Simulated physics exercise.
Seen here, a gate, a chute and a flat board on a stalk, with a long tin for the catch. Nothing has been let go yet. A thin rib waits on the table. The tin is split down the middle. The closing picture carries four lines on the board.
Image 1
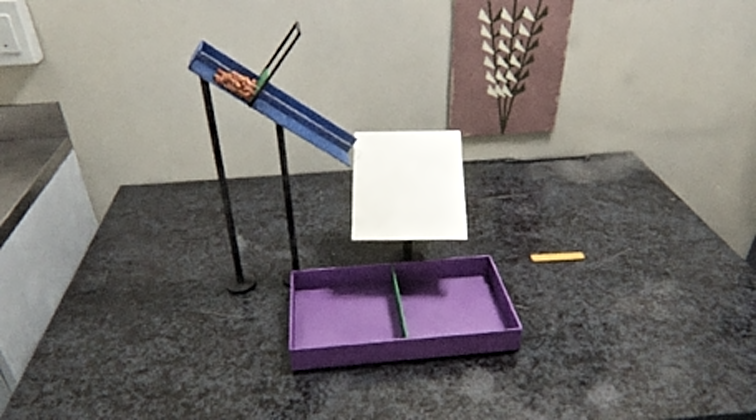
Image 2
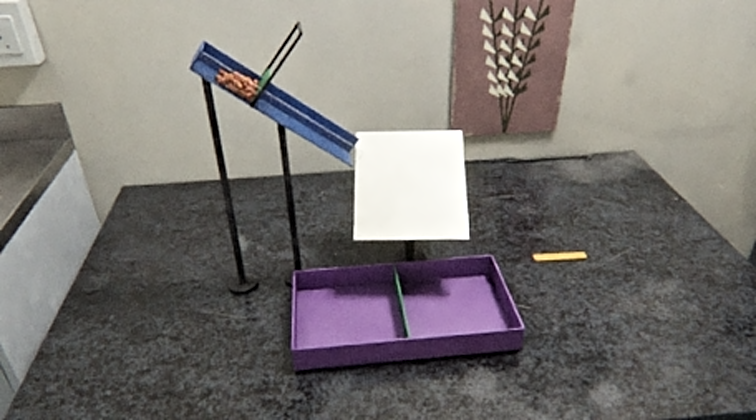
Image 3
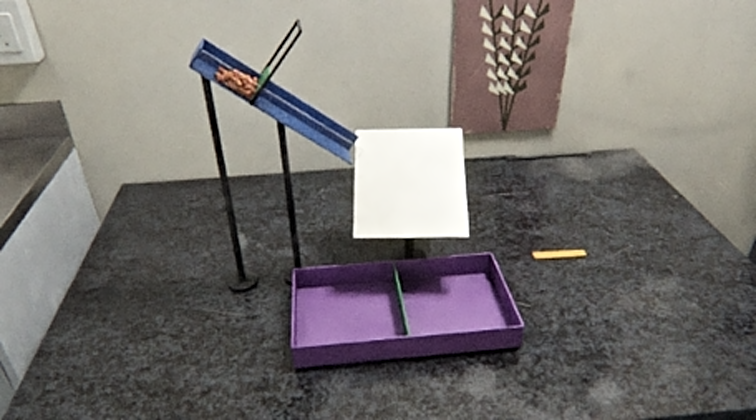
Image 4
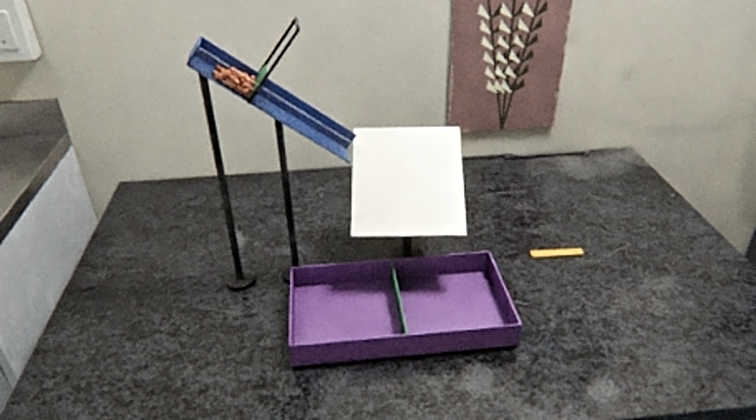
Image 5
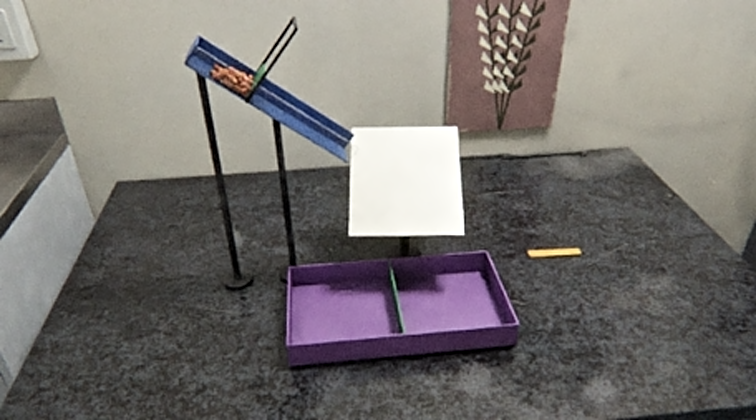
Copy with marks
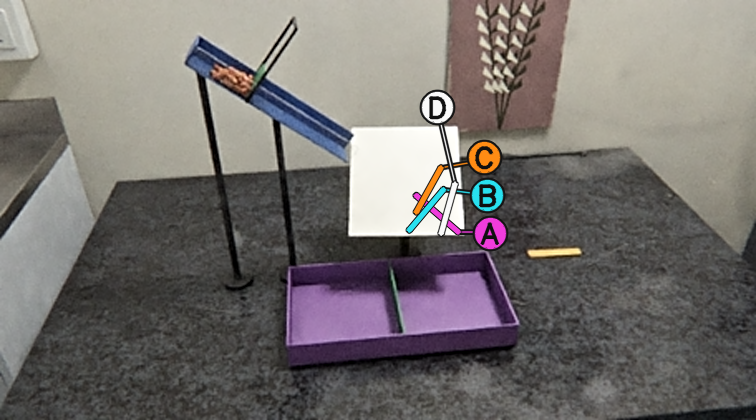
To begin with, a sloping blue chute on black legs holds small reddish-brown pellets behind a shut gate, beside a tilted white board above a divided purple tin. The pellets stay put and the orange strip lies still at right; nothing moves except a slight wavering of the view.
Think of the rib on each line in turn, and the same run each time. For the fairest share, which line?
Line B.
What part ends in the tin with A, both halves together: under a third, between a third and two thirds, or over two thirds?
It is over two thirds.
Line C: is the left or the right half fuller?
More lands on the right.
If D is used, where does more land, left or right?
Right.
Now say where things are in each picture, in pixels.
In the first picture, load behind the gate at (239, 82), clay pellets; lip of the chute at (349, 160), sloping fairly steeply.
In the second picture, middle of the board at (410, 183), tilted fairly steeply; middle of its low edge at (411, 239); of its high edge at (409, 132).
In the third picture, front corners of the tin at (292, 347) and (523, 326); front end of its middle wall at (409, 336); gate still shut at (266, 76).
In the fourth picture, middle of the load at (238, 78); lip at (348, 156).
In the fifth picture, middle of the load at (236, 77); lip at (346, 156).
On the marked copy, line A from (416, 195) to (458, 232); line B from (443, 189) to (409, 230); line C from (440, 167) to (416, 212); line D from (454, 183) to (441, 233).
Choosing A, of what is caught, a small part in the left half, nearly all in the right.
Choosing B, of what is caught, about half in the left half, about half in the right.
Choosing C, of what is caught, a small part in the left half, most in the right.
Choosing D, of what is caught, a small part in the left half, nearly all in the right.
